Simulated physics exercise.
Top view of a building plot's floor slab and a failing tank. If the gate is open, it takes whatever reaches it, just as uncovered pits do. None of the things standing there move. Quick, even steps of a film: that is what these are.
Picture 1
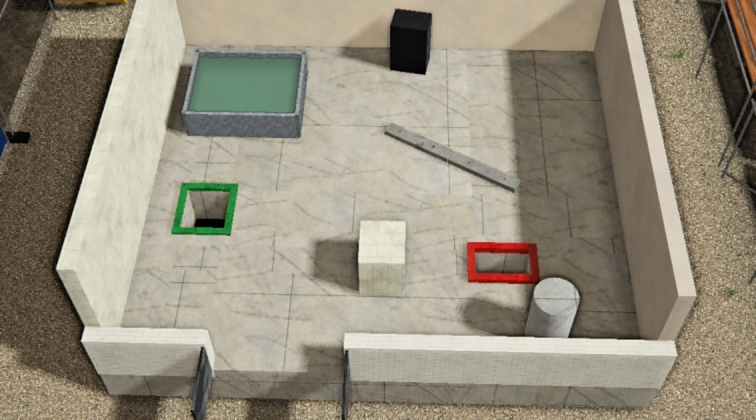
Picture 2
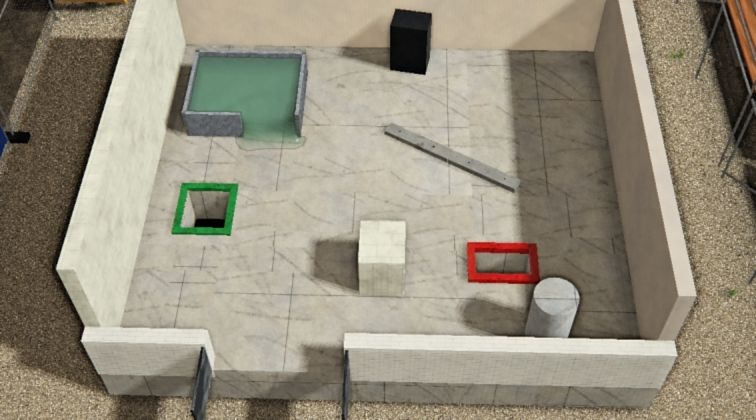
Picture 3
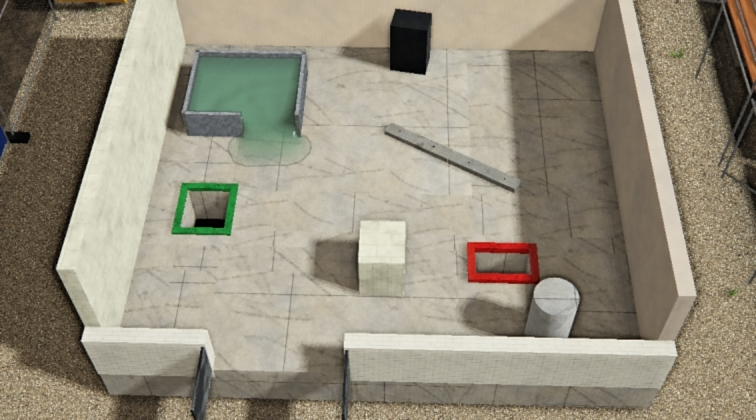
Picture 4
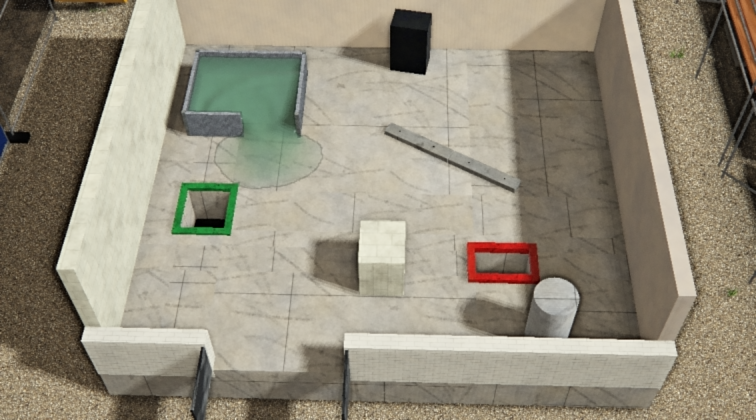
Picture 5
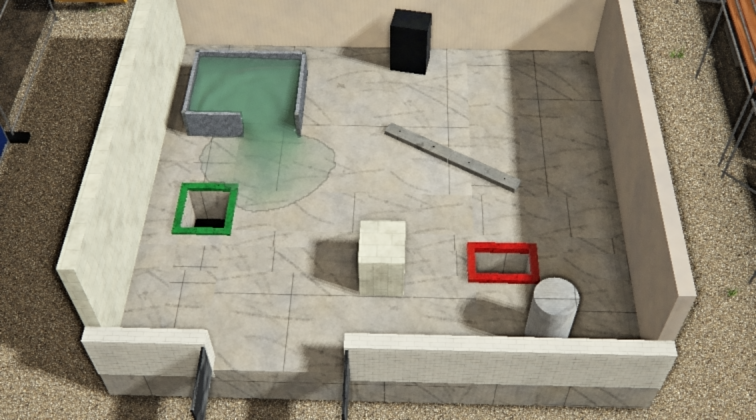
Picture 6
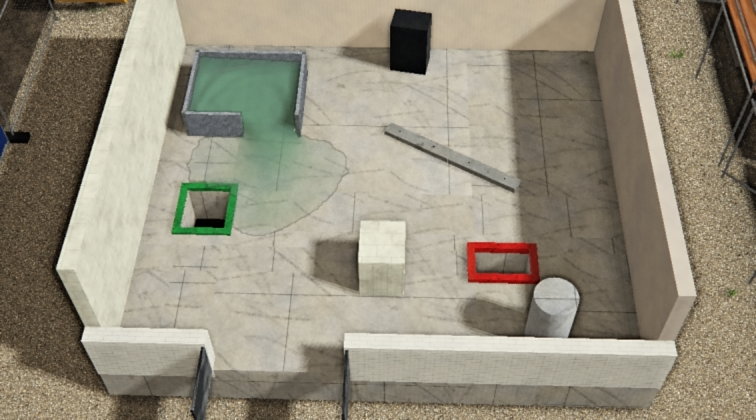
A walled tank of still green water opened at its front near the right corner, and the water poured through the gap, spreading across the marble-like floor in a widening puddle past the green-edged pit.
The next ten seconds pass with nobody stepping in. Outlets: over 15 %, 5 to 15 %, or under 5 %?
As I see it, the gate drains a share exceeding fifteen per cent; the red pit drains a share short of five per cent; the green pit drains a share of five to fifteen per cent.
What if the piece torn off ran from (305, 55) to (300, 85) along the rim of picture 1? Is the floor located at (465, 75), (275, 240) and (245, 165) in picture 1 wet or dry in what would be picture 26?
Soaked, then unsoaked, then unsoaked.
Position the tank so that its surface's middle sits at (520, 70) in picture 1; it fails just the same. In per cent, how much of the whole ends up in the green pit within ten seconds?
Within ten seconds the green pit collects 0 percent of the total.
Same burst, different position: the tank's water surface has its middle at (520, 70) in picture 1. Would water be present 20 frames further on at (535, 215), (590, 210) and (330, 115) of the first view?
In order: Inundated, then inundated, then unflooded.
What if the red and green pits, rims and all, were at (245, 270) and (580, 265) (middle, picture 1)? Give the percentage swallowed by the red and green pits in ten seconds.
Split: Red 10 %, green 0 %.
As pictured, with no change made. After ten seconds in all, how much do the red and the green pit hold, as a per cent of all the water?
Roughly 0 percent first, and 8 percent second.
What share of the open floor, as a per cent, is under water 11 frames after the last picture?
Close to 30 percent, by my reckoning.
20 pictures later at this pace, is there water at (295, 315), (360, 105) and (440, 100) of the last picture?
Taking them in the order given: Swamped, then spared, then spared.
A moment on, water covers 15 % of the floor; the gate 0 %, the red pit 0 %, the green pit 2 %.
Next, water covers 30 % of the floor; the gate 2 %, the red pit 0 %, the green pit 4 %.
Then, water covers 30 % of the floor; the gate 14 %, the red pit 0 %, the green pit 6 %.
Later, water covers 45 % of the floor; the gate 27 %, the red pit 0 %, the green pit 8 %.
In the end, water covers 50 % of the floor; the gate 39 %, the red pit 0 %, the green pit 8 %.
